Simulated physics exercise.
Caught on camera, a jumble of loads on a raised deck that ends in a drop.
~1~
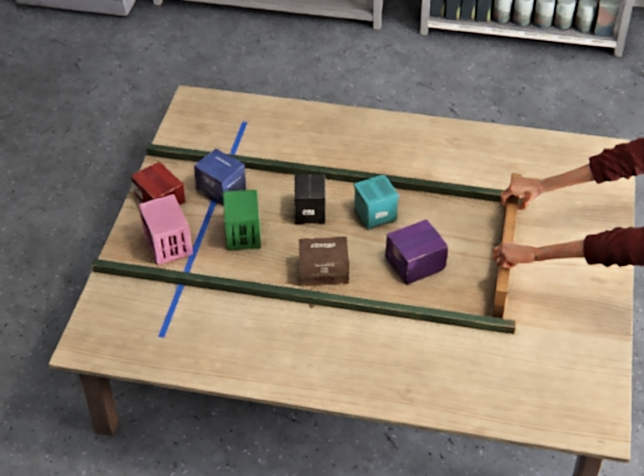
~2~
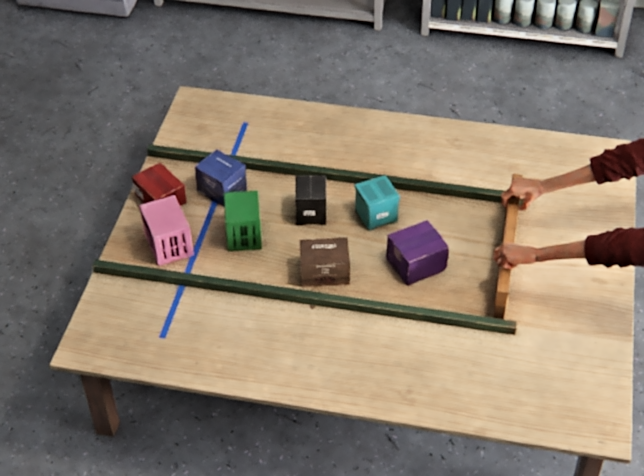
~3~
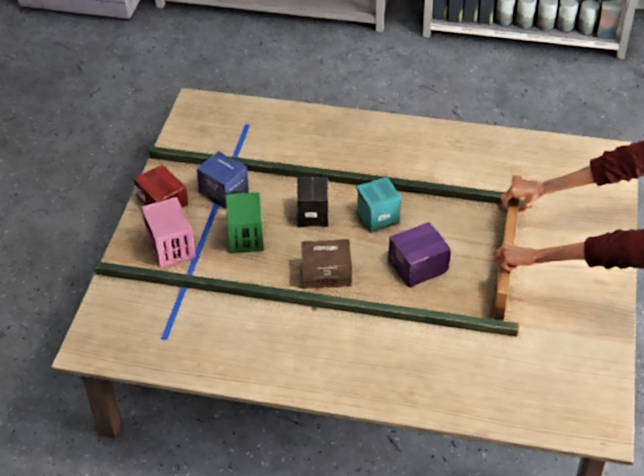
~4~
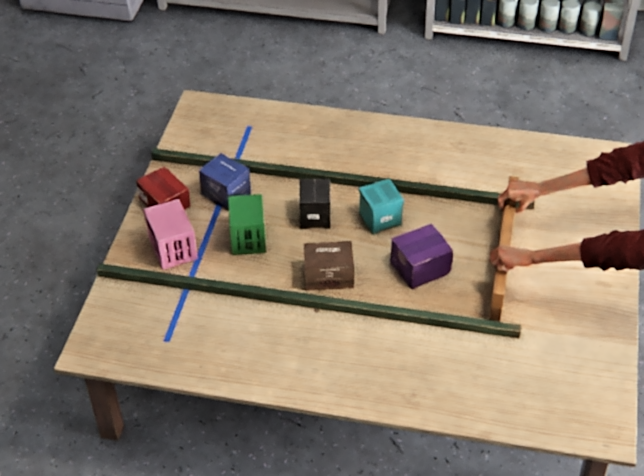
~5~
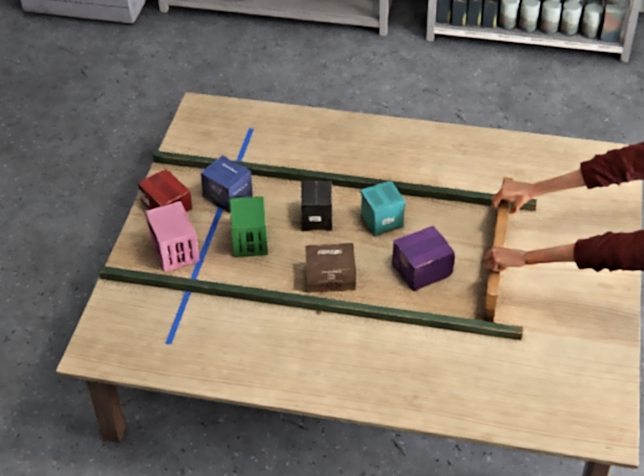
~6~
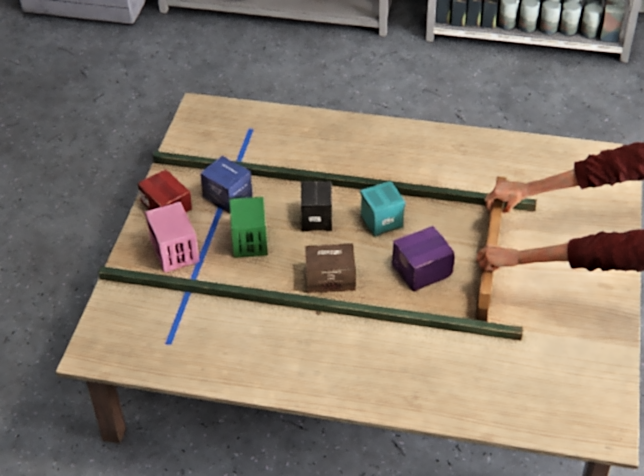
Two hands slide a wooden plank slightly left between green rails toward several colourful boxes.
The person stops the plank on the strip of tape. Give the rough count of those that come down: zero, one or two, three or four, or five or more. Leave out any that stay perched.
In the end the number that fall off is one or two.
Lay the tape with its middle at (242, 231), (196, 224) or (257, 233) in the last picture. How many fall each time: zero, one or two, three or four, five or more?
One after another: No fall at all; either one or two; not one.
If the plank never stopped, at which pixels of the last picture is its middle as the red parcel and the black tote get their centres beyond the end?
Near (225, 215) and (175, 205).
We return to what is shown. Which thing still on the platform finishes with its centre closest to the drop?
Foremost is the blue box.
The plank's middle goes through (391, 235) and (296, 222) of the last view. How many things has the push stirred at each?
First 3, then 6.
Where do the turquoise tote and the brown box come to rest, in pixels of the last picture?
First (209, 179), then (179, 254).
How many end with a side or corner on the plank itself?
3 of them.
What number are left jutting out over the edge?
The number is 2.
Early on, none off yet; red parcel at rest near (165, 196); pink crate at rest near (172, 237); blue box at rest near (227, 185).
A while later, none off yet; red parcel at rest near (165, 196); pink crate at rest near (172, 237); blue box moving near (224, 184).
Finally, the number that fall off is one or two; lost, red parcel.
